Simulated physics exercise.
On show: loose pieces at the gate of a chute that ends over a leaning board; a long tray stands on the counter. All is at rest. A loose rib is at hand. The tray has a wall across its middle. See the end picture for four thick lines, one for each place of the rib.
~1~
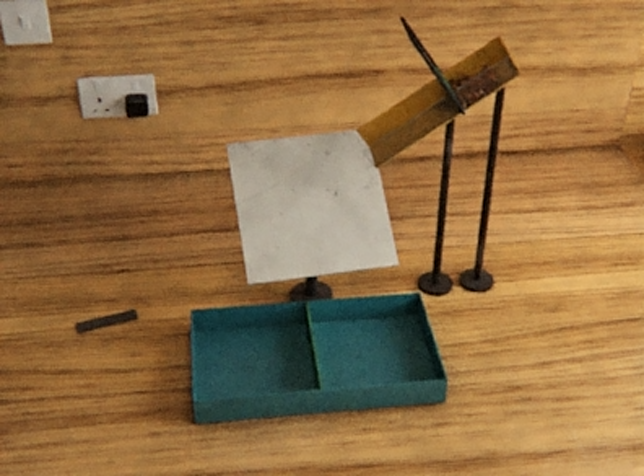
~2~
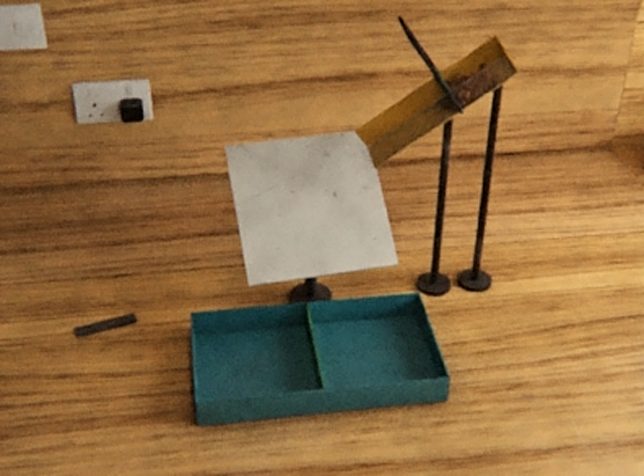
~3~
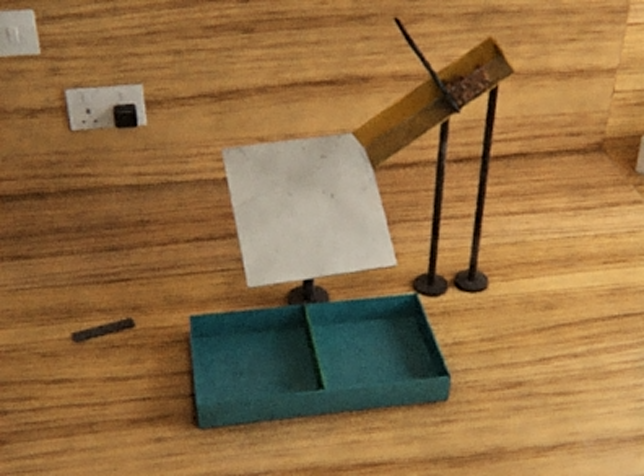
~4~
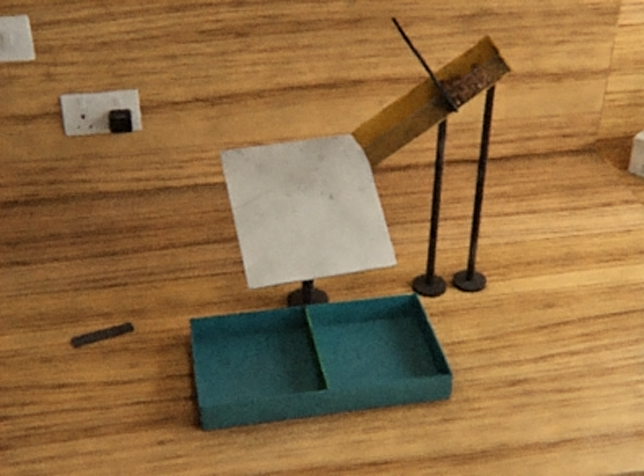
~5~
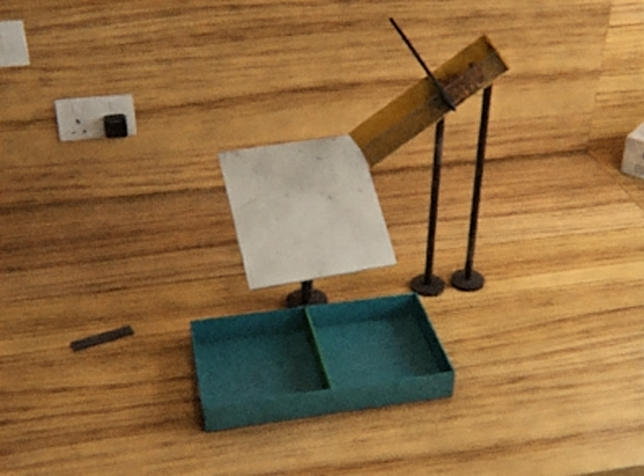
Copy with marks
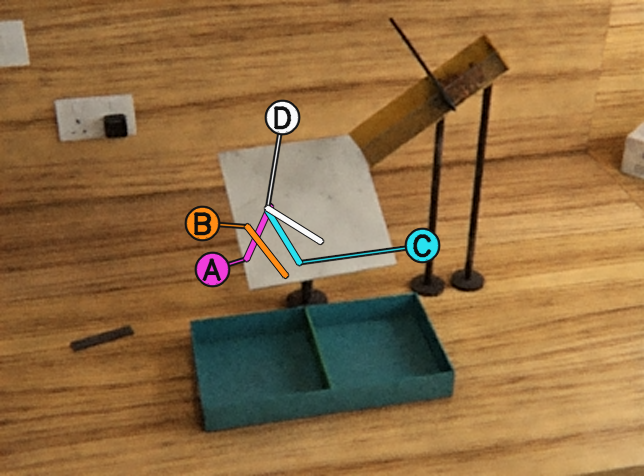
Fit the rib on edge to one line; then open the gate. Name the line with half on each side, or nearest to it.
I would pick line B.
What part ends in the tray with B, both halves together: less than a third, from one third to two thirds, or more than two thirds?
Line B gives more than two thirds.
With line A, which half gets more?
The left half.
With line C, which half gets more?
The right half.
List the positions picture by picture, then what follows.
In the first picture, load behind the gate (470, 89), cereal balls; lip of the chute (373, 158), sloping gently.
In the second picture, middle of the board (311, 204), tilted fairly steeply; middle of its low edge (325, 275); of its high edge (297, 138).
In the third picture, front corners of the tray (198, 405) and (450, 376); front end of its middle wall (326, 390).
In the fourth picture, middle of the load (461, 88); lip (367, 160).
In the fifth picture, middle of the load (458, 87); lip (366, 159).
On the marked copy, line A from (270, 206) to (246, 258); line B from (247, 226) to (285, 275); line C from (267, 211) to (299, 262); line D from (267, 208) to (320, 241).
If A is chosen, of what is caught, the larger part in the left half, roughly a quarter in the right.
If B is chosen, of what is caught, roughly half in the left half, roughly half in the right.
If C is chosen, of what is caught, about a tenth in the left half, almost all in the right.
If D is chosen, of what is caught, just a few in the left half, almost all in the right.
